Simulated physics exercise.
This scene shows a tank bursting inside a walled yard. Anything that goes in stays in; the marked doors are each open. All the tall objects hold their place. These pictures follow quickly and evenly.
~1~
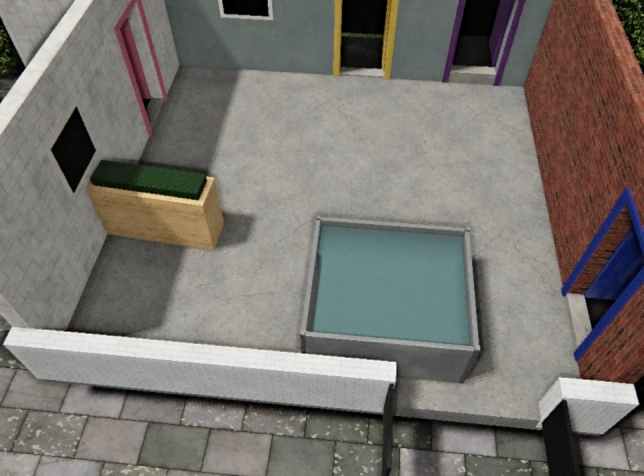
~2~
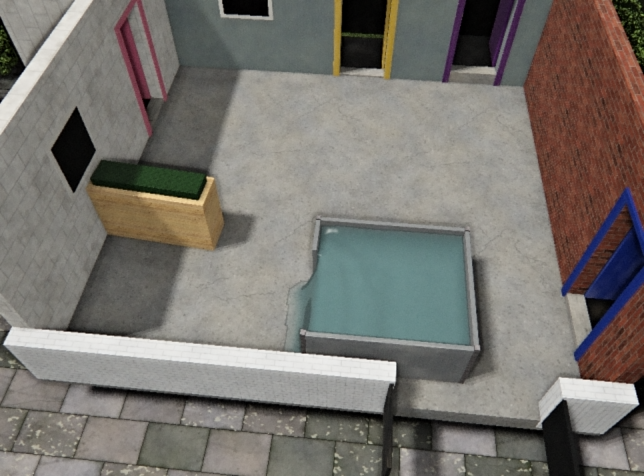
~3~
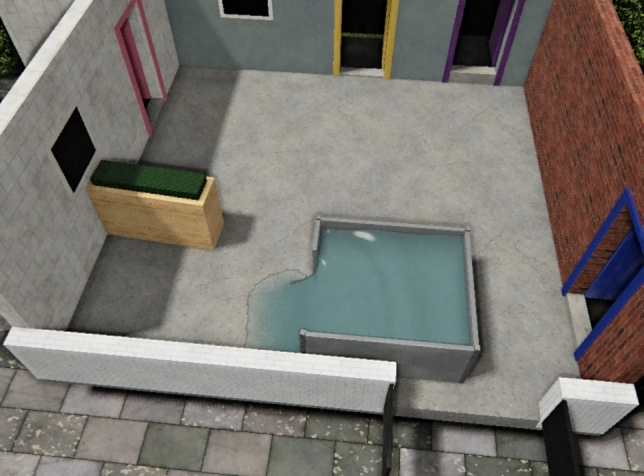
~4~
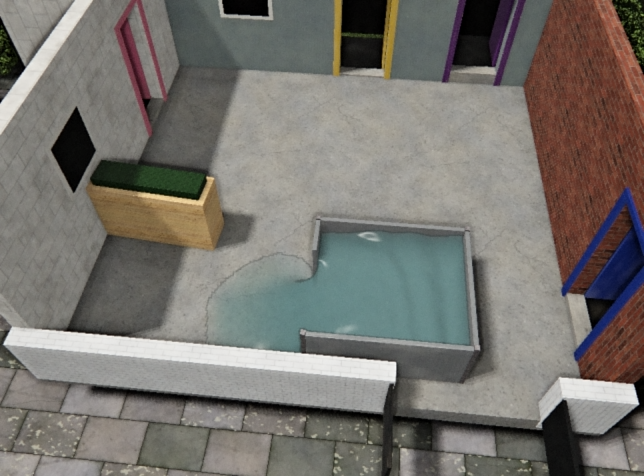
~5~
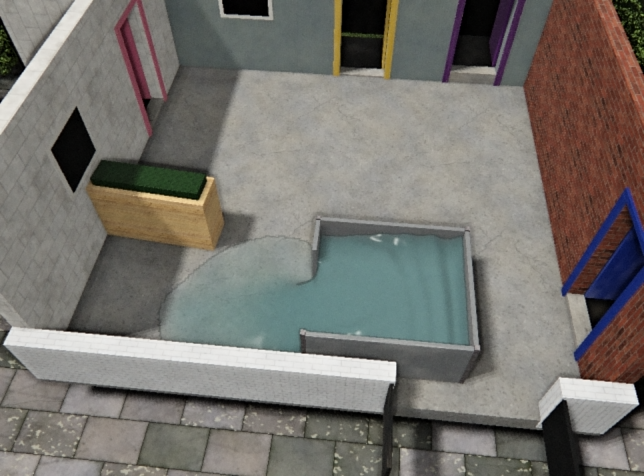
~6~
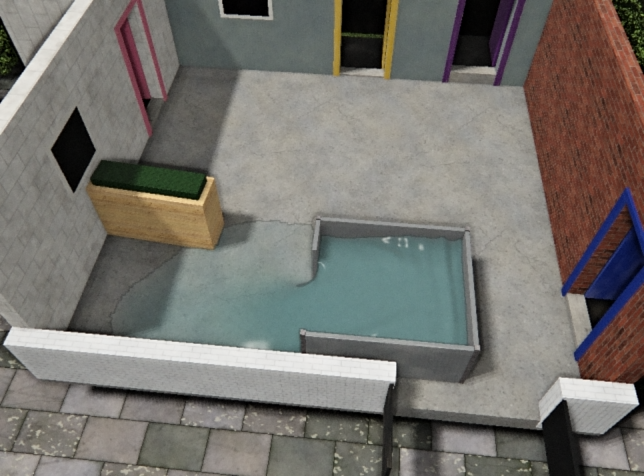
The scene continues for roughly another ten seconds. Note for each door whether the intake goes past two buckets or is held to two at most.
My prediction: The purple door respects the limit for sure; the pink door respects the limit for sure; the yellow door breaks the limit for sure; the blue door respects the limit for sure.
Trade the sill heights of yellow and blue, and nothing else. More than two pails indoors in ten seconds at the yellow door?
Yellow: Falls short.
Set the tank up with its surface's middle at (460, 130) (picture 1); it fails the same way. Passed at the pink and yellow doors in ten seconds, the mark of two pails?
Lab note - pink door crosses the line; yellow door doesn't reach it.
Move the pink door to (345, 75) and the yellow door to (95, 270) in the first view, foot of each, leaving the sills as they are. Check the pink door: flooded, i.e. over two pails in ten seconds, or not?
Answer: Pink door is not flooded.
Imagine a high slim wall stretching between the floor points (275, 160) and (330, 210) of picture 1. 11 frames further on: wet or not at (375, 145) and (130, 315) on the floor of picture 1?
In that order: Dry, covered.
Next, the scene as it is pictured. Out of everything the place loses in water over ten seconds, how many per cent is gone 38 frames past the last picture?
Approximately 35 %.
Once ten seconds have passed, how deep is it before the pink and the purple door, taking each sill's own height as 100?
40 and 30 %, in that order.
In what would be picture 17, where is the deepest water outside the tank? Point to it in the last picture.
Check close to (106, 240).
A moment on, water covers 20 % of the floor; the purple door not reached, the pink door not reached, the yellow door not reached, the blue door not reached.
Next, water covers 20 % of the floor; the purple door not reached, the pink door not reached, the yellow door not reached, the blue door not reached.
Then, water covers 25 % of the floor; the purple door not reached, the pink door not reached, the yellow door not reached, the blue door not reached.
Later, water covers 70 % of the floor; the purple door not reached, the pink door wet at the sill, nothing in, the yellow door wet at the sill, nothing in, the blue door not reached.
In the end, water covers 90 % of the floor; the purple door wet at the sill, nothing in, the pink door wet at the sill, nothing in, the yellow door over two buckets in, the blue door wet at the sill, nothing in.
